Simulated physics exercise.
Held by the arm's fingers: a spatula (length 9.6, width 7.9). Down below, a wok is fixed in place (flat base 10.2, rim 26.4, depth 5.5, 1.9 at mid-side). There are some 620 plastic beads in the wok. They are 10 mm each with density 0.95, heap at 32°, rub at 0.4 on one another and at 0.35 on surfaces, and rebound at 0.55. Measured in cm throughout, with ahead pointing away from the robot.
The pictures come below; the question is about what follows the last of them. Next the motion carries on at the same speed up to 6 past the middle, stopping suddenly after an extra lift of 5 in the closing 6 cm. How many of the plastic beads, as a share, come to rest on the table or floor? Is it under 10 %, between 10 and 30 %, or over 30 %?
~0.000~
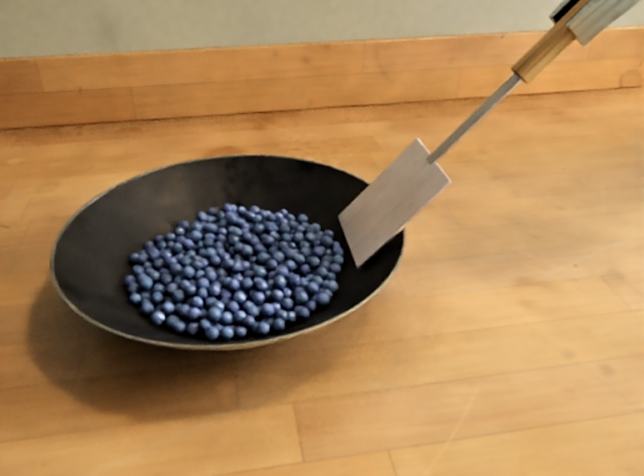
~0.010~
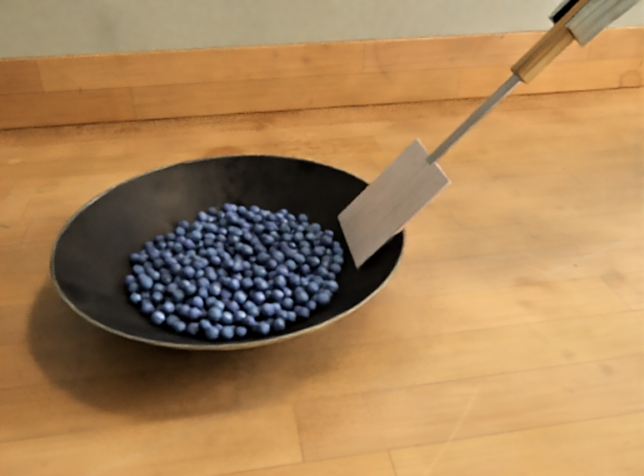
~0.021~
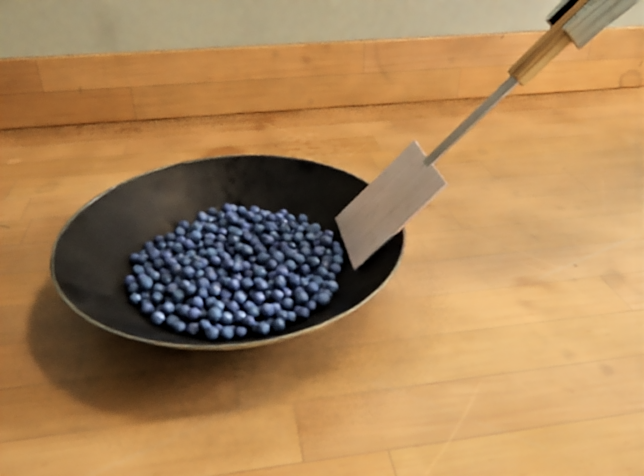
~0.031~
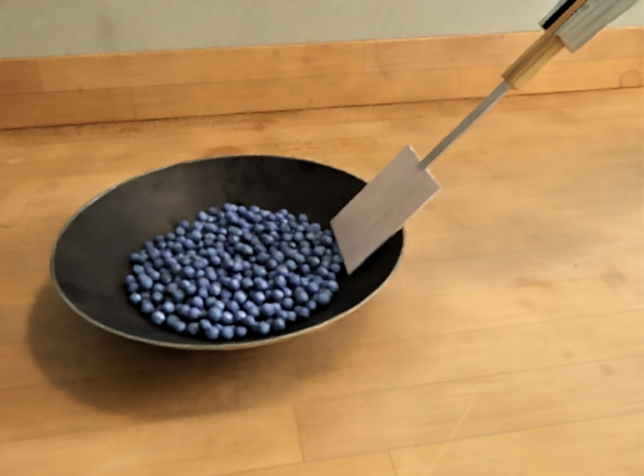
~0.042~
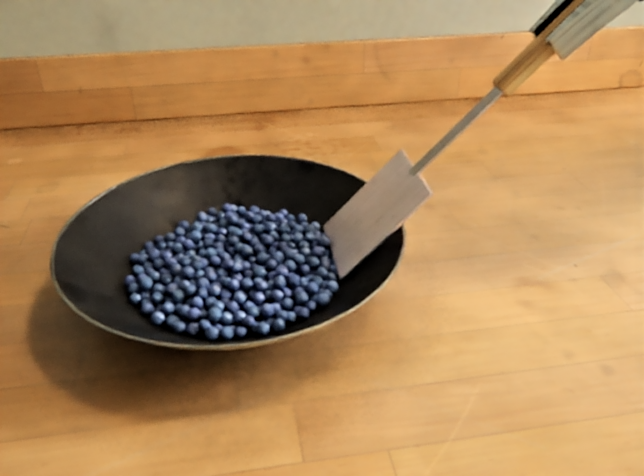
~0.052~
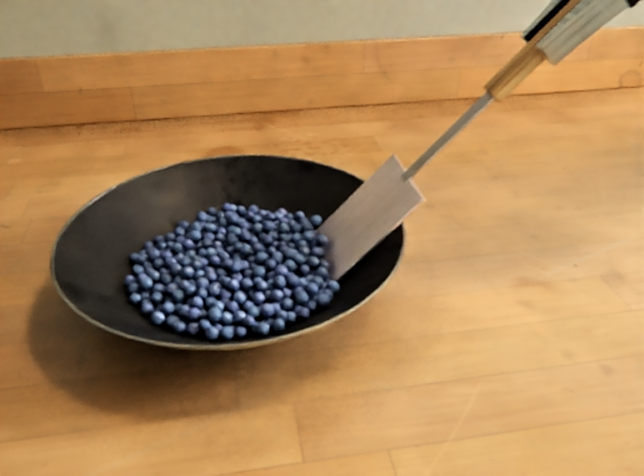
It is under 10 %.
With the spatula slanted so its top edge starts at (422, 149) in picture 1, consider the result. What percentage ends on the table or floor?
About 5 per cent.
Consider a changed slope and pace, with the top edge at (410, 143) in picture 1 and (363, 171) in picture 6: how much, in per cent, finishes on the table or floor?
Some 20 percent ends up on the table or floor.
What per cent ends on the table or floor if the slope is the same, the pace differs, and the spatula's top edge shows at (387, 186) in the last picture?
Share: Roughly 15 %.
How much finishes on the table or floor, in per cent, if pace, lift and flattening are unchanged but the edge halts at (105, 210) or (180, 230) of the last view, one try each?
The two tries give near 20 and near 0 in a hundred.
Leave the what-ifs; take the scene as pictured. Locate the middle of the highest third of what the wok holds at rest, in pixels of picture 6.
The middle lies somewhere around (135, 263).
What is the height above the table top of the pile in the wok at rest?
Close to 6.0 centimetres high.
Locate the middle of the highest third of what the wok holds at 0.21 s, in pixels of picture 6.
Centre: Roughly (153, 254) in the last picture.
After 0.13 s, sloping 46°, highest piece 5 above the table; 624 in the wok.
After 0.21 s, sloping 46°, highest piece 6 above the table; 624 in the wok.
After 0.45 s, sloping 46°, highest piece 7 above the table; 592 in the wok, 26 on the table or floor, 6 on the blade or in flight.
After 1.50 s, sloping 46°, highest piece 6 above the table; 592 in the wok, 32 on the table or floor.
At rest, 592 in the wok, 32 on the table or floor. That is 5 % on the table or floor.
